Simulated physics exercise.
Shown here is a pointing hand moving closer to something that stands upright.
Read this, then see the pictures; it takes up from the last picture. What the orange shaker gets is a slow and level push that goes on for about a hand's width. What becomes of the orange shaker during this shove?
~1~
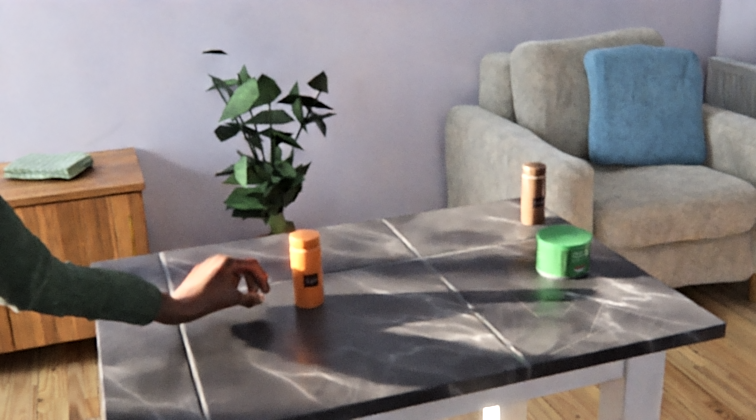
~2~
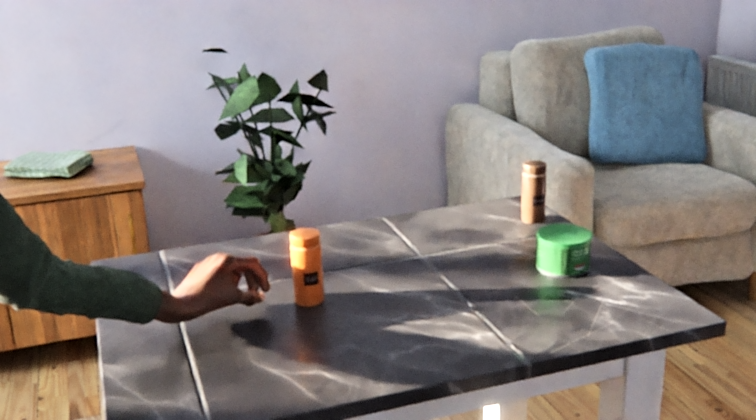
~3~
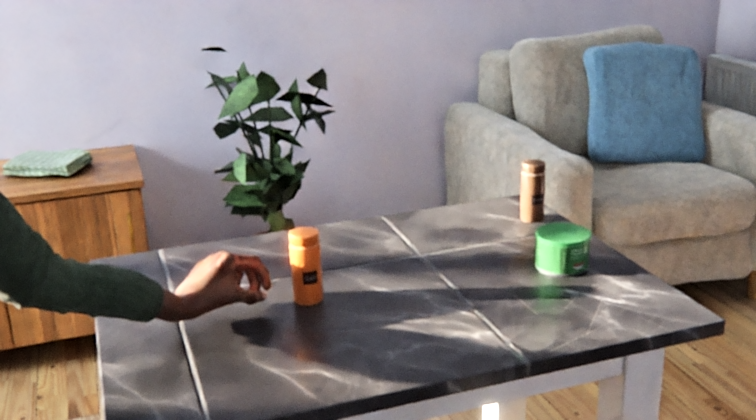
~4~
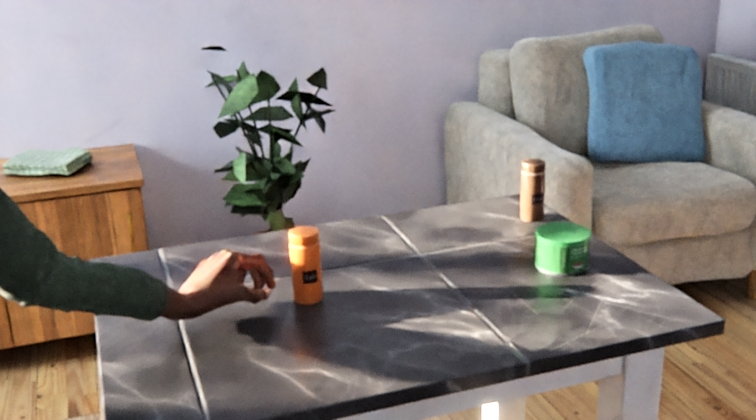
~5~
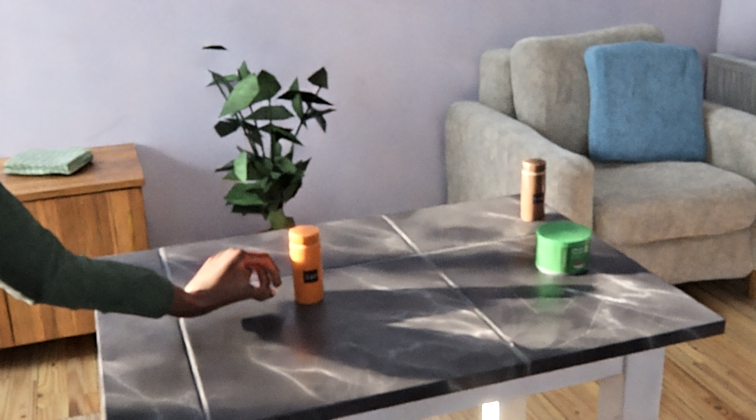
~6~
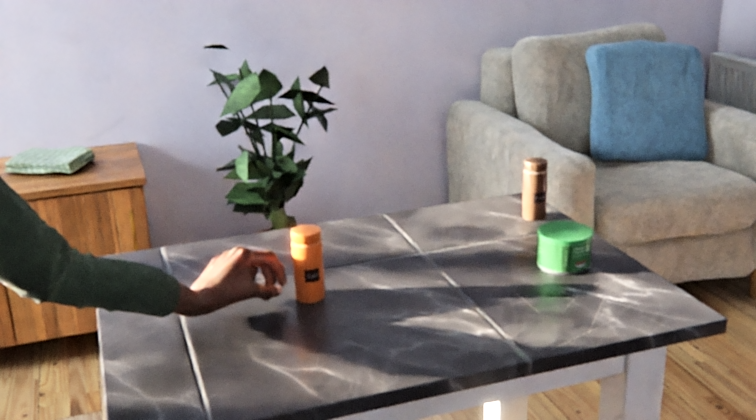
It does not pitch over.
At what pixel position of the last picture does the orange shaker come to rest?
Near pixel (377, 252).
Then, 0.40 s past the last view, orange shaker displaced a little near (323, 261).
Then, 0.80 s past the last view, orange shaker displaced about its own width near (348, 257).
Then, 1.10 s past the last view, orange shaker displaced well along near (367, 254).
Finally, moved from the start, orange shaker. Final places as the last picture's camera would see them, orange shaker near (377, 253).
